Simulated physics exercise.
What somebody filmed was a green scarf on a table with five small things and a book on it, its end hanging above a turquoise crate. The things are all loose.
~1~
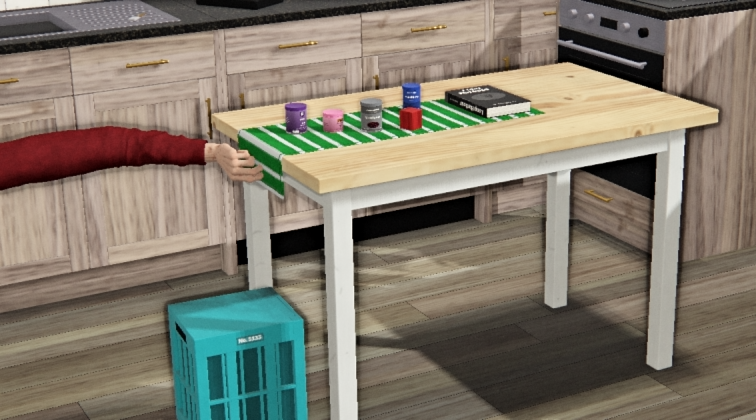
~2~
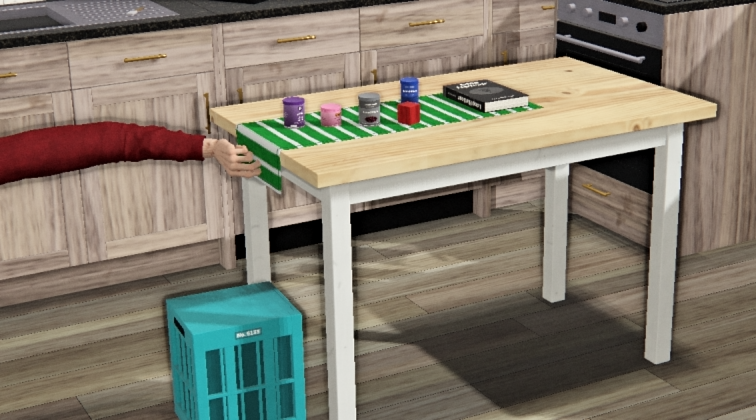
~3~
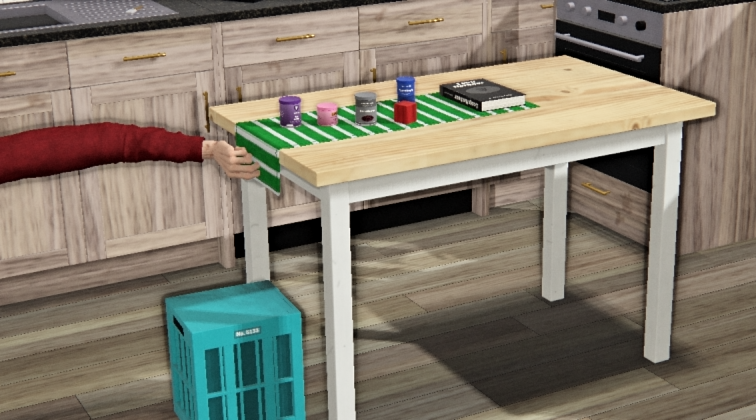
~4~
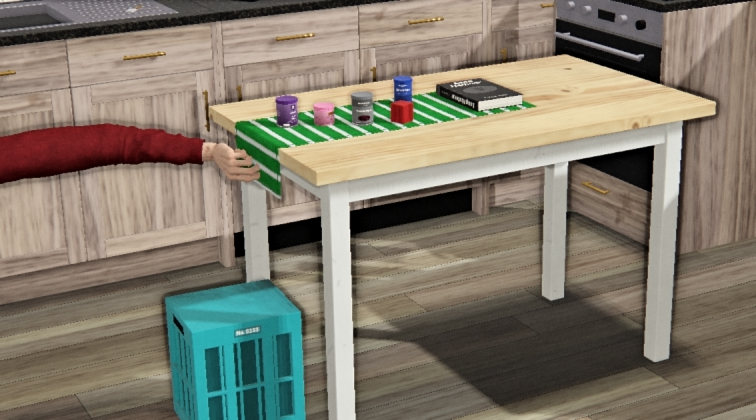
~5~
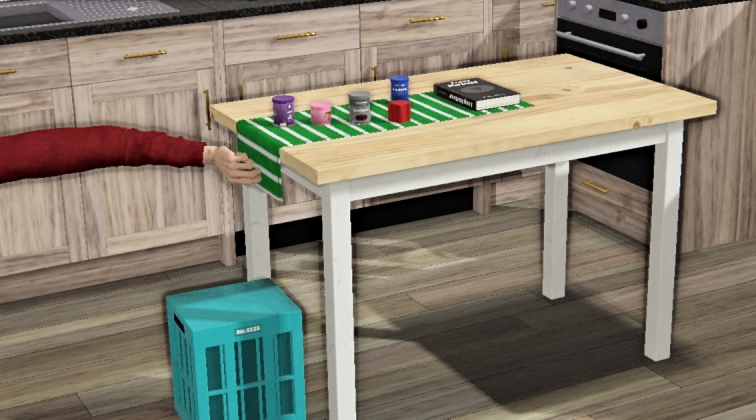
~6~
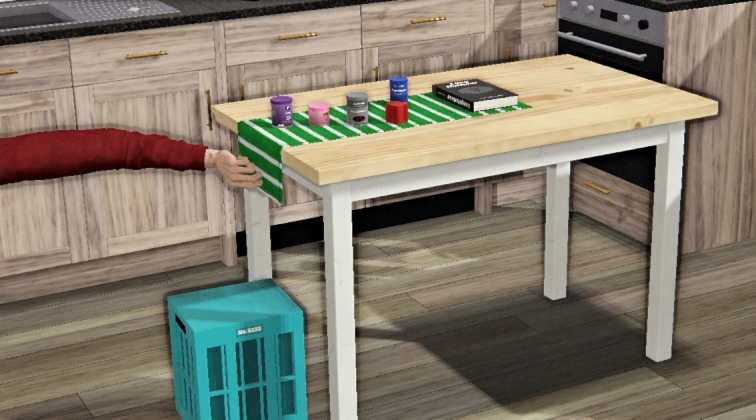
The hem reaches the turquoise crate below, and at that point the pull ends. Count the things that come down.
Off the edge: Three.
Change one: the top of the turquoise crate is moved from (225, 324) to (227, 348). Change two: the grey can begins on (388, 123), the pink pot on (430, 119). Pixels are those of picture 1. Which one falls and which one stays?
The grey can is lost; the pink pot stays put.
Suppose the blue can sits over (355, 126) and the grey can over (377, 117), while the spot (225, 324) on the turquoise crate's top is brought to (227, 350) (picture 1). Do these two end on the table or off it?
Result: Blue can gone, grey can gone.
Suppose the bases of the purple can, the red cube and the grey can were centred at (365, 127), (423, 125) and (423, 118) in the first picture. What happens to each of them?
Short version: Purple can drops, red cube stays, grey can stays.
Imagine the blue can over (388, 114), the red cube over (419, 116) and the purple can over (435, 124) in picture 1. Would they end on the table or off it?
Record - blue can retained; red cube retained; purple can retained.
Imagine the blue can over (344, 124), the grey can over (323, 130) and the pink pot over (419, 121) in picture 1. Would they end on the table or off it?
The blue can ends up off; the grey can ends up off; the pink pot stays put.
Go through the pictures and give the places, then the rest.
The first frame shows hem (284, 199); purple can (296, 105); pink pot (333, 112); grey can (371, 101); red cube (411, 110); blue can (411, 85); top of the crate (225, 324).
The second frame shows hem (282, 194); purple can (293, 100).
The third frame shows hem (279, 196); pink pot (327, 105).
The fourth frame shows hem (281, 199); grey can (362, 94); top of the crate (223, 316).
The fifth frame shows hem (283, 201); red cube (399, 102).
The sixth frame shows hem (281, 207); purple can (281, 99); pink pot (319, 105); grey can (357, 94); red cube (397, 103); blue can (399, 79).
A little later, hem near (262, 257); purple can and pink pot gone.
Next, hem on the crate; purple can, pink pot and grey can gone.
When it is over, hem on the crate; purple can, pink pot and grey can gone. The table loses three.
